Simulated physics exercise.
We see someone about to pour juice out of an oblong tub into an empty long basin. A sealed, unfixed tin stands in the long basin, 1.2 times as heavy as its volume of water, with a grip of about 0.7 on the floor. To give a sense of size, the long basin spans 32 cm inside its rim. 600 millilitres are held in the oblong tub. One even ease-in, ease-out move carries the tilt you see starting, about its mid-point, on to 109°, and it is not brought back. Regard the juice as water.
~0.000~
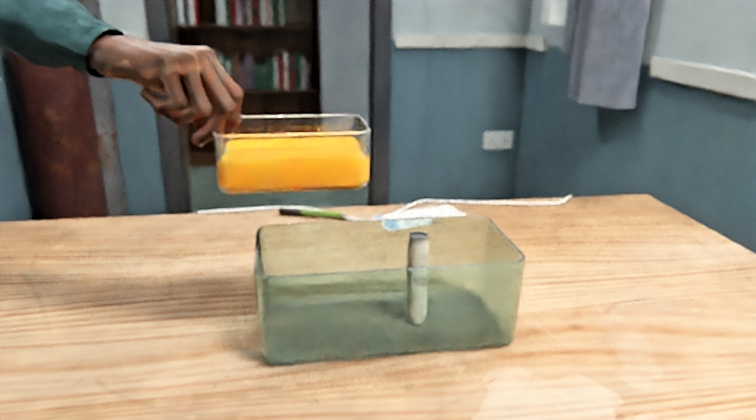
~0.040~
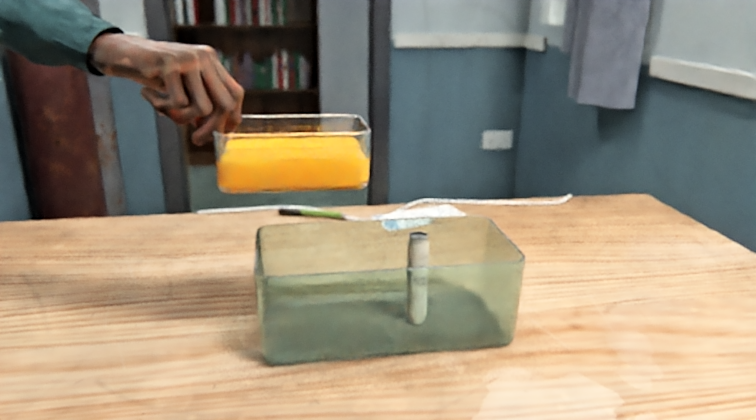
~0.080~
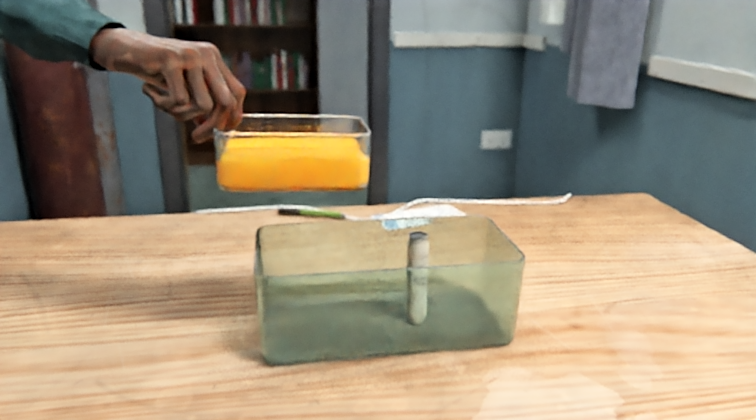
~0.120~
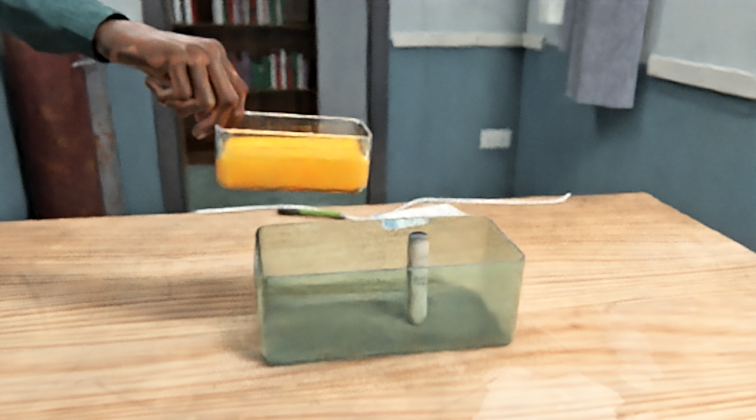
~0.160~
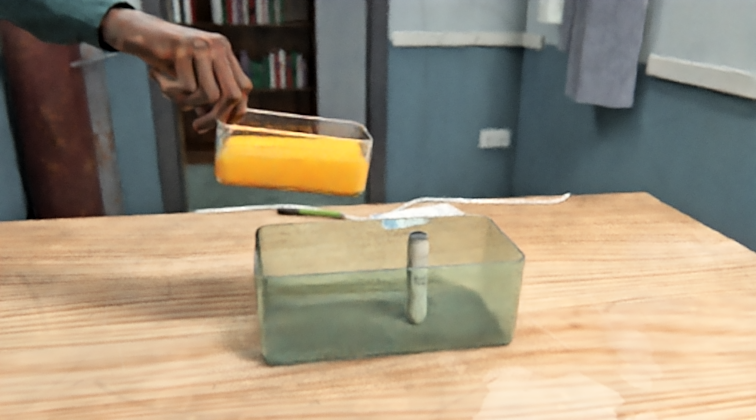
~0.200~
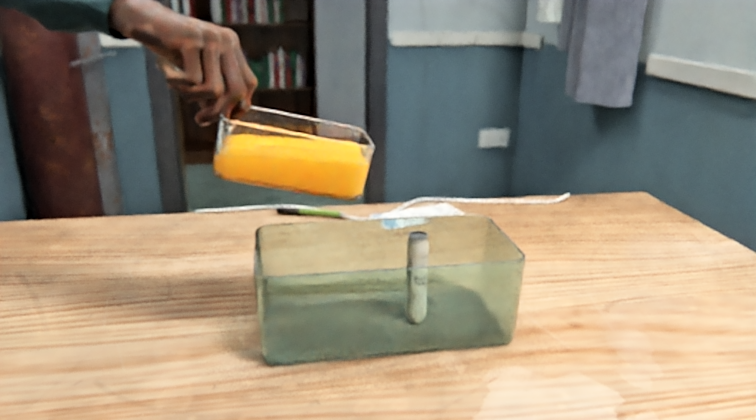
Orange juice in a clear oblong tub tilting gently down to the right as a hand grips it above a long basin.
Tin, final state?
Not tipped.
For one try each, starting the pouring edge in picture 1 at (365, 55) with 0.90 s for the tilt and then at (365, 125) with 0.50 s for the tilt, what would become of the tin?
Try 1: Still standing; try 2: Tipped over.
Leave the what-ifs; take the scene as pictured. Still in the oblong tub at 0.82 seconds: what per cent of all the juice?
8 in a hundred, give or take.
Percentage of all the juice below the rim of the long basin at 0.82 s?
The fraction sits near 88 in a hundred.
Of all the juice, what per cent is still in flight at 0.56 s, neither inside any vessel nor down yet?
Estimate: About 46 % of all of it.
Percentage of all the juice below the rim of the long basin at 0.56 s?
Around 22 percent.
By 0.56 s the tilt is 75° and 33 per cent is still to pour; the tin stands where it began.
By 0.82 s the tilt is 107° and 8 per cent is still to pour; the tin stands where it began.
By 1.10 s the tilt is 109° and 0 per cent is still to pour; the tin stands where it began.
By 1.40 s the tilt is 109° and 0 per cent is still to pour; the tin stands where it began.
At rest the tin stands where it began.
